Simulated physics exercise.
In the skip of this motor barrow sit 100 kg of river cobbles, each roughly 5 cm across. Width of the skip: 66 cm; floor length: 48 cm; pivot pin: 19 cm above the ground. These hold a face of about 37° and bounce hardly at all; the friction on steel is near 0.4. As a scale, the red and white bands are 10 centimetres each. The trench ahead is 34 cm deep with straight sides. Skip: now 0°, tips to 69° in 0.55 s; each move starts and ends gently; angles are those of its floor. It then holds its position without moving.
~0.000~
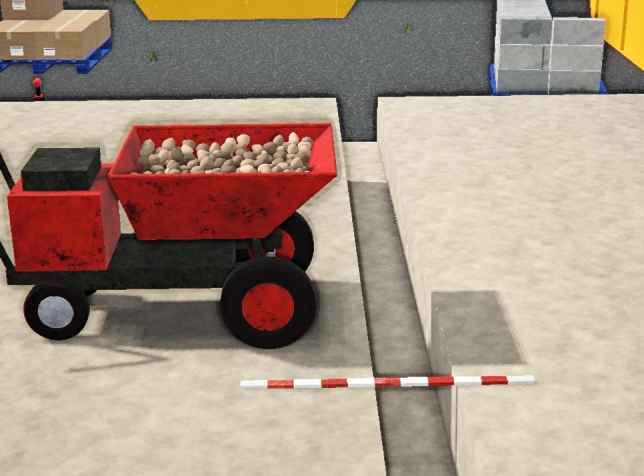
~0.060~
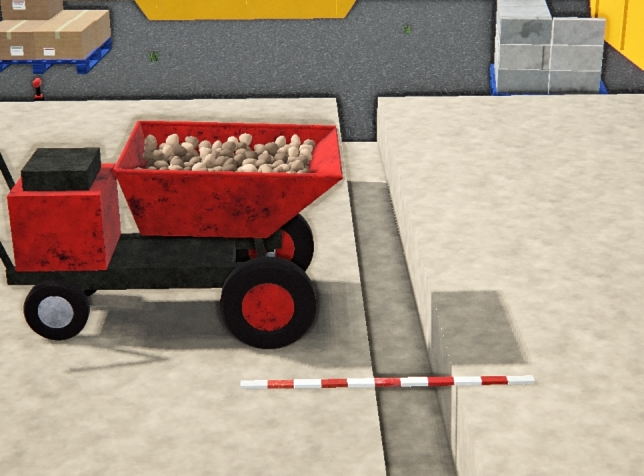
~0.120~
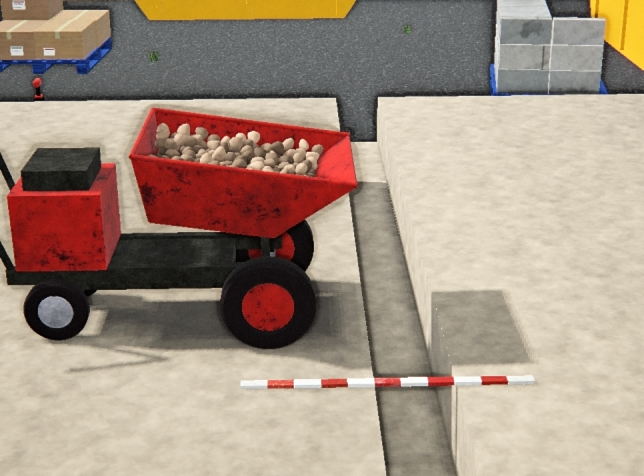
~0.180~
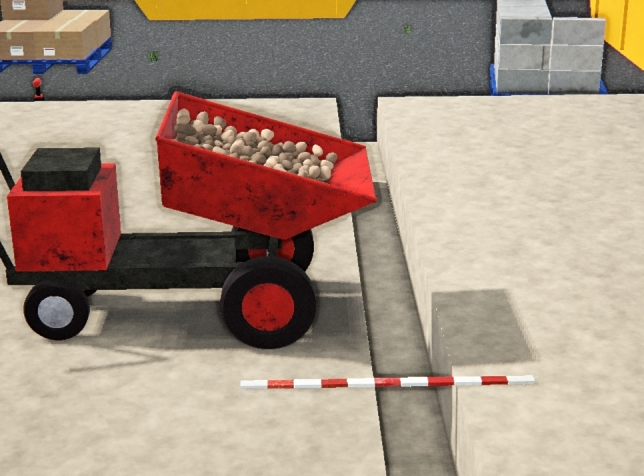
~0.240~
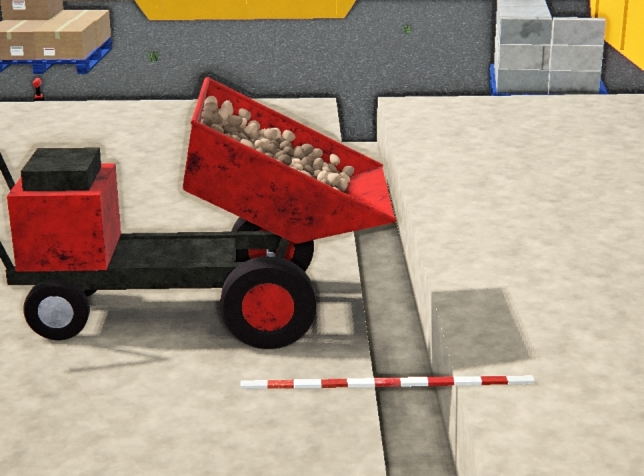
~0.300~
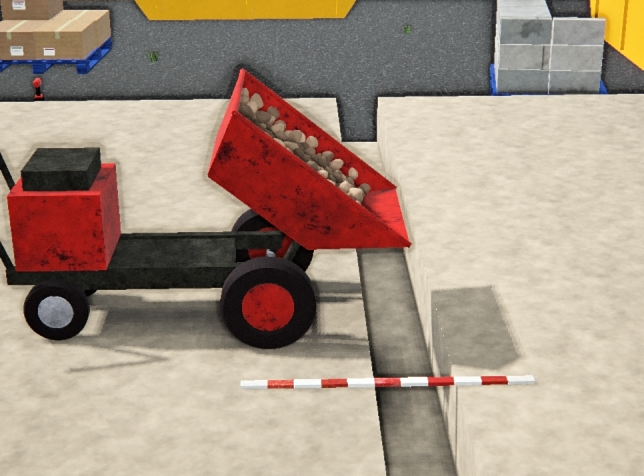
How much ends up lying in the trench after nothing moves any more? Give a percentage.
A share of about 19 per cent.
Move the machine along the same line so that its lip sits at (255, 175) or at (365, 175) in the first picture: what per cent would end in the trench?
About 95 and 5 per cent.
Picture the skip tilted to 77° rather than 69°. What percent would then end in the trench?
Then roughly 35 percent.
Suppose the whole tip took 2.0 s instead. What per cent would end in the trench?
About 40 percent, I'd say.
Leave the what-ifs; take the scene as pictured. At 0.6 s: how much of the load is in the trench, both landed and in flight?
Roughly 5% by that time.
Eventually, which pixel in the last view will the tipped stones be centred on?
Their centre sits close to (504, 305).
After 0.4 s the floor is at 58°; 100 % in the skip; the foremost stones are at (393, 237).
After 0.6 s the floor is at 69°; 73 % in the skip, 4 % in the trench, 23 % past the trench; the foremost stones are at (484, 297).
After 1.0 s the floor is at 69°; 7 % in the skip, 11 % in the trench, 81 % past the trench; the foremost stones are past the picture's edge.
After 3.0 s the floor is at 69°; 0 % in the skip, 19 % in the trench, 81 % past the trench; the foremost stones are past the picture's edge.
